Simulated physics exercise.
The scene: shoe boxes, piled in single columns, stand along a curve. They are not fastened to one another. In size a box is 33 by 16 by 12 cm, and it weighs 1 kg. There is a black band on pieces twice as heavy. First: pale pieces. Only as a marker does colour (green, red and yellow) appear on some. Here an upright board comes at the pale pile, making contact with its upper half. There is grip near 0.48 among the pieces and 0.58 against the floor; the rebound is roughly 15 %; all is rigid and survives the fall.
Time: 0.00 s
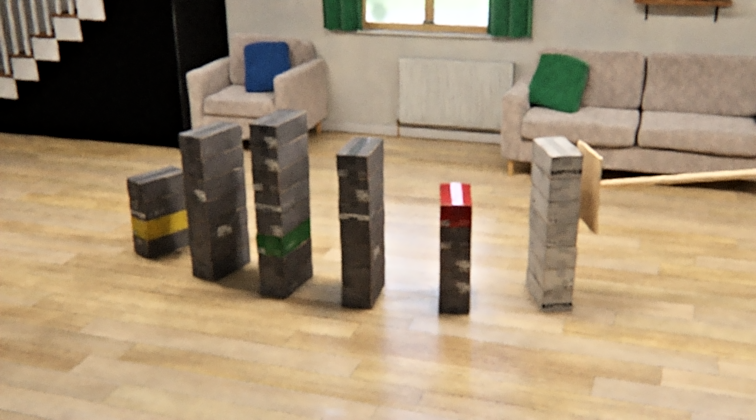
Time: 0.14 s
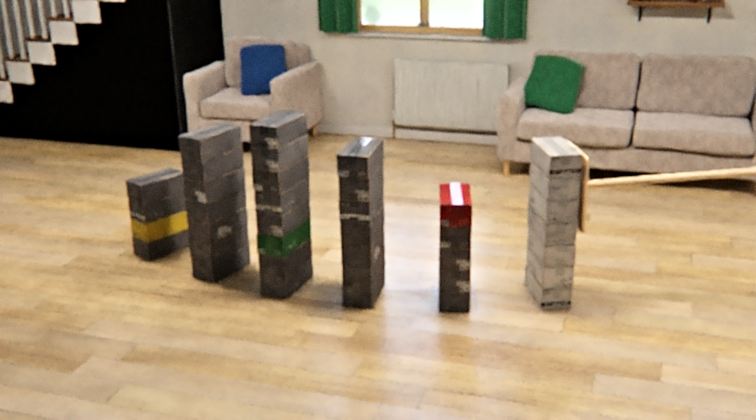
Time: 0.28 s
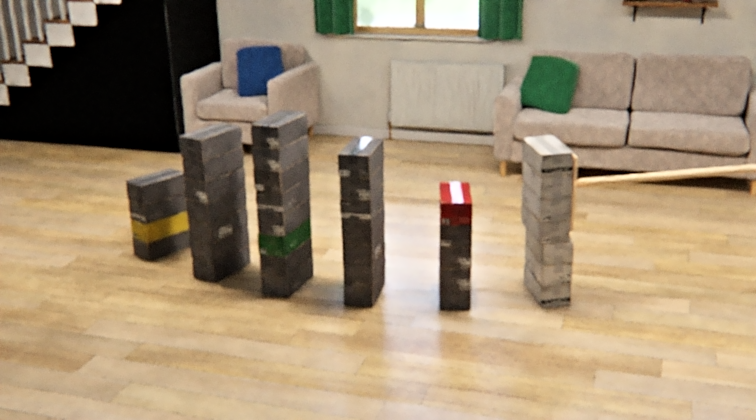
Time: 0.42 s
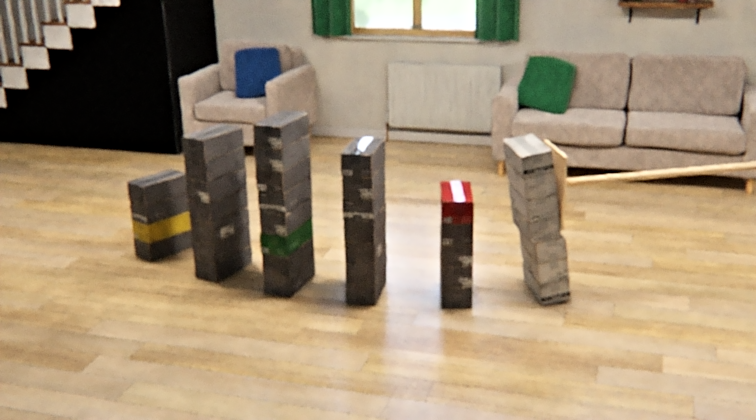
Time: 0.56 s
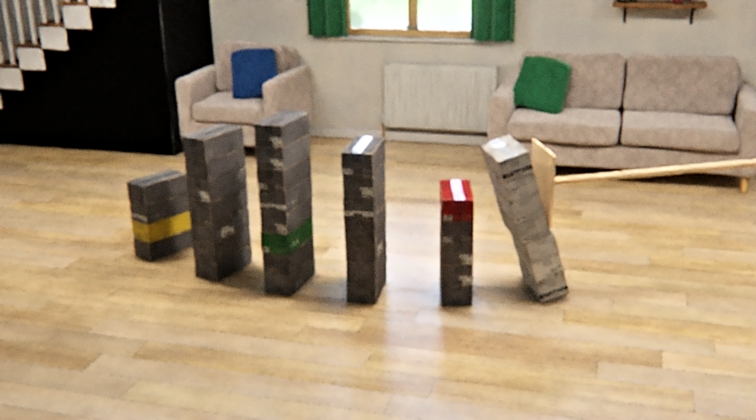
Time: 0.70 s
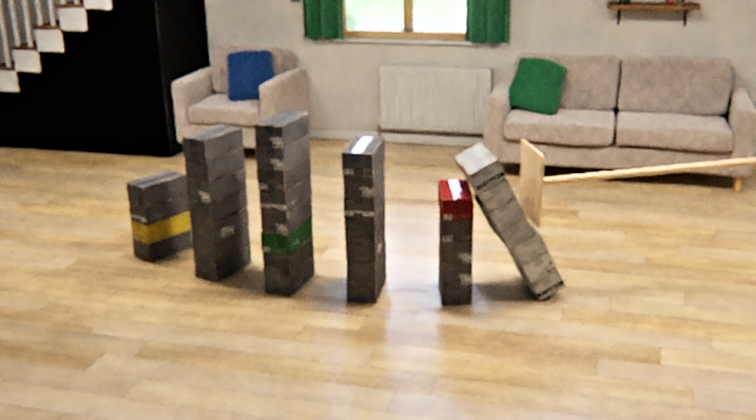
An upright board on a pole moves left toward the pale pile at the right end of a curved row of box stacks and meets its upper half. The pale pile bends, then leans left over the shorter red-topped pile beside it, while the dark piles stay standing.
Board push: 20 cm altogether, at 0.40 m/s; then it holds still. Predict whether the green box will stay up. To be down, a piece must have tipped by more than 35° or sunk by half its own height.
Prediction: It will not.
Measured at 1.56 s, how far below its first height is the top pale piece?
I'd put it at close to 40 cm below where it started.
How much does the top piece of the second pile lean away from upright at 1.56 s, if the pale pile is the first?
It leans some 30°.
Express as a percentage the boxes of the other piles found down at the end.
Estimate: Close to 95%.
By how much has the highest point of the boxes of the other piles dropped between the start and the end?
Roughly 56 centimetres lower at the end.
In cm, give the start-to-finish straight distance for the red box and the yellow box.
Red ends up some 80 cm away; yellow ends up some 30 cm away.
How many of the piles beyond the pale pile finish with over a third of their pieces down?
The count is 5.
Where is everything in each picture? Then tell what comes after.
In the first picture (pixels give the middle of a visible side; the camera moves round a little), board (599, 187) 8 cm short; green box (298, 237); red box (456, 216); yellow box (170, 224); none of the others has stirred.
The second picture shows board (587, 186) 24 mm short; green box (298, 237).
The third picture shows board (575, 185) 32 mm in; green box (299, 237).
The fourth picture shows board (565, 184) 9 cm in, top of the pale pile leaning 9°; green box (300, 236); none of the others has stirred.
The fifth picture shows board (553, 183) 14 cm in, top of the pale pile leaning 17°; green box (301, 235); none of the others has stirred.
The sixth picture shows board (542, 183) 20 cm in, top of the pale pile leaning 28°; green box (301, 235); red box (458, 210); yellow box (170, 228); none of the others has stirred.
After 1.56 s, 7 of the pale pile down; 5 of the 31 other boxes down; green box unmoved; red box 27° from how it stood, 16 cm lower.
After 2.56 s, 7 of the pale pile down; 26 of the 31 other boxes down; green box 49° from how it stood, 13 cm lower; red box 51° from how it stood, 26 cm lower.
In the end (4.7 s), 7 of the pale pile down; 29 of the 31 other boxes down; green box 50° from how it stood, 14 cm lower; yellow box on its side; red box 51° from how it stood, 26 cm lower. From the last view, middles, green box near (237, 249), yellow box near (137, 228).
